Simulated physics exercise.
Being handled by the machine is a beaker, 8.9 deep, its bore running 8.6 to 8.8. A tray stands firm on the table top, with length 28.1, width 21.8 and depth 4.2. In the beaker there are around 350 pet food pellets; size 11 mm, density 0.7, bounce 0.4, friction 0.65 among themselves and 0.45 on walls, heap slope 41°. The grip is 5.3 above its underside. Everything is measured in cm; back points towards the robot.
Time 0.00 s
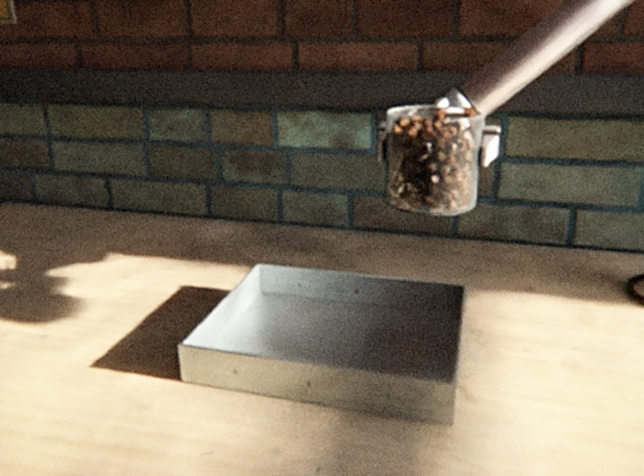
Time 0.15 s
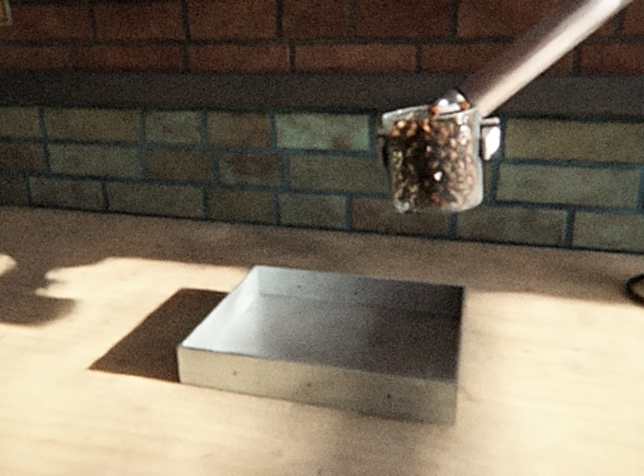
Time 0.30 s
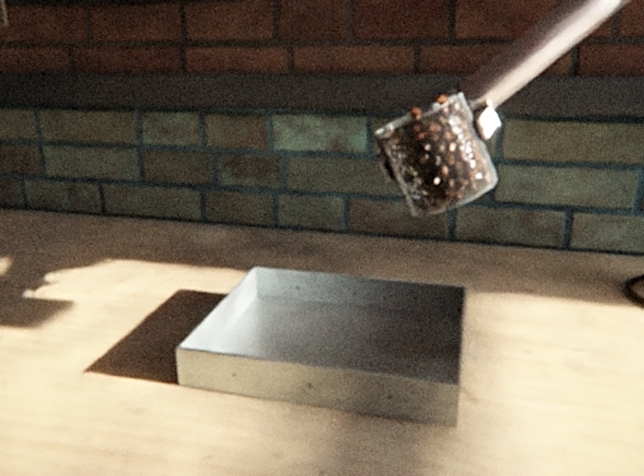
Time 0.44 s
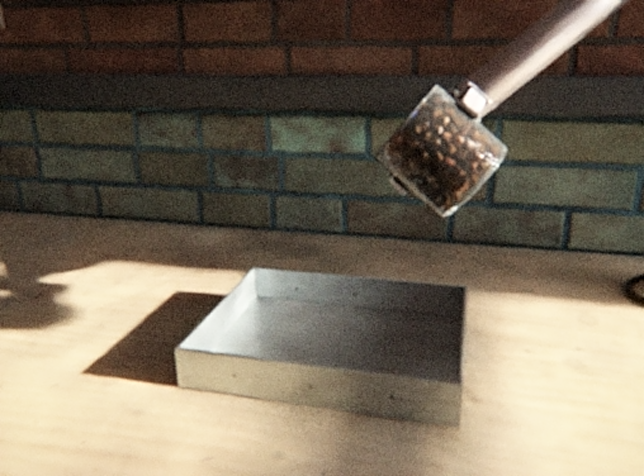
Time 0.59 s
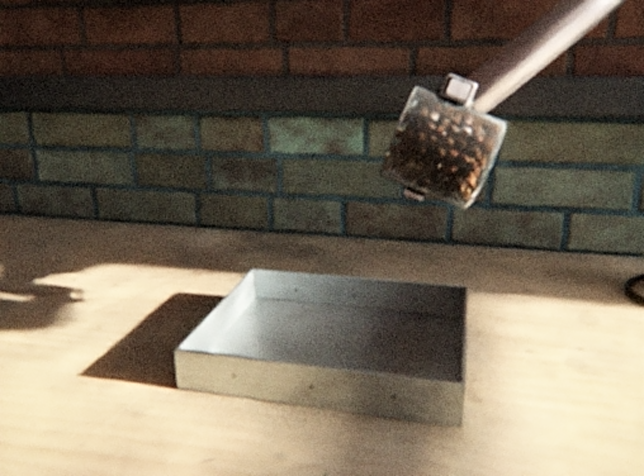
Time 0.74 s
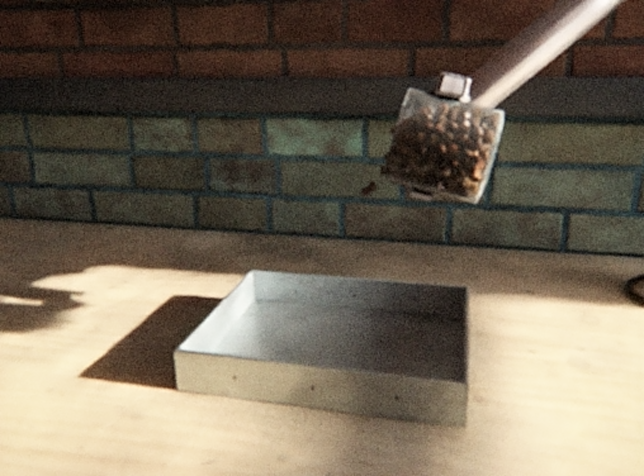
To begin with, a machine arm holds a clear beaker of brown pellets upright above and behind an empty metal tray on a table. The arm then tilts the beaker steadily until it lies nearly on its side, the pellets shifting inside, and a stray pellet appears just left of it.
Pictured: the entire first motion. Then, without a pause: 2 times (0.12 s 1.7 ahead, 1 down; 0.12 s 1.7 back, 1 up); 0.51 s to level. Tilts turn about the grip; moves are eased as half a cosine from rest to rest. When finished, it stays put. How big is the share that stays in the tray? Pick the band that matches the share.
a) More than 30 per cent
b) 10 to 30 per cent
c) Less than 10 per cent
10 to 30 per cent (b).
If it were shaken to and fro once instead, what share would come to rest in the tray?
Estimate for that case: 10 %.
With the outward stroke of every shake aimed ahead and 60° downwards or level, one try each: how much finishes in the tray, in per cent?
First try about 10 %, second try about 25 %.
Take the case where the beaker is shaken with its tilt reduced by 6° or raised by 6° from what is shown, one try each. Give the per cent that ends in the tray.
About 5 per cent for the first try and 20 per cent for the second.
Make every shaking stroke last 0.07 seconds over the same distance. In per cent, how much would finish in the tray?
Estimate: Near 25 per cent.
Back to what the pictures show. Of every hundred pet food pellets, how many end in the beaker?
About 85 percent.
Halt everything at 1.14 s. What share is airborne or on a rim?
3 %.
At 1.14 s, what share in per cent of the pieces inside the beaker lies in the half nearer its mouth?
Something near 45 per cent is there.
After 1.14 s, tilted 77° forward, highest piece 26 above the table; 307 in the beaker, 28 in the tray, 12 in flight or on a rim.
After 1.53 s, tilted 25° forward, highest piece 26 above the table; 295 in the beaker, 50 in the tray, 2 in flight or on a rim.
After 1.93 s, level, highest piece 28 above the table; 295 in the beaker, 52 in the tray.
After 2.98 s, level, highest piece 28 above the table; 295 in the beaker, 52 in the tray.
At rest, 295 in the beaker, 52 in the tray. That is 15 % in the tray.
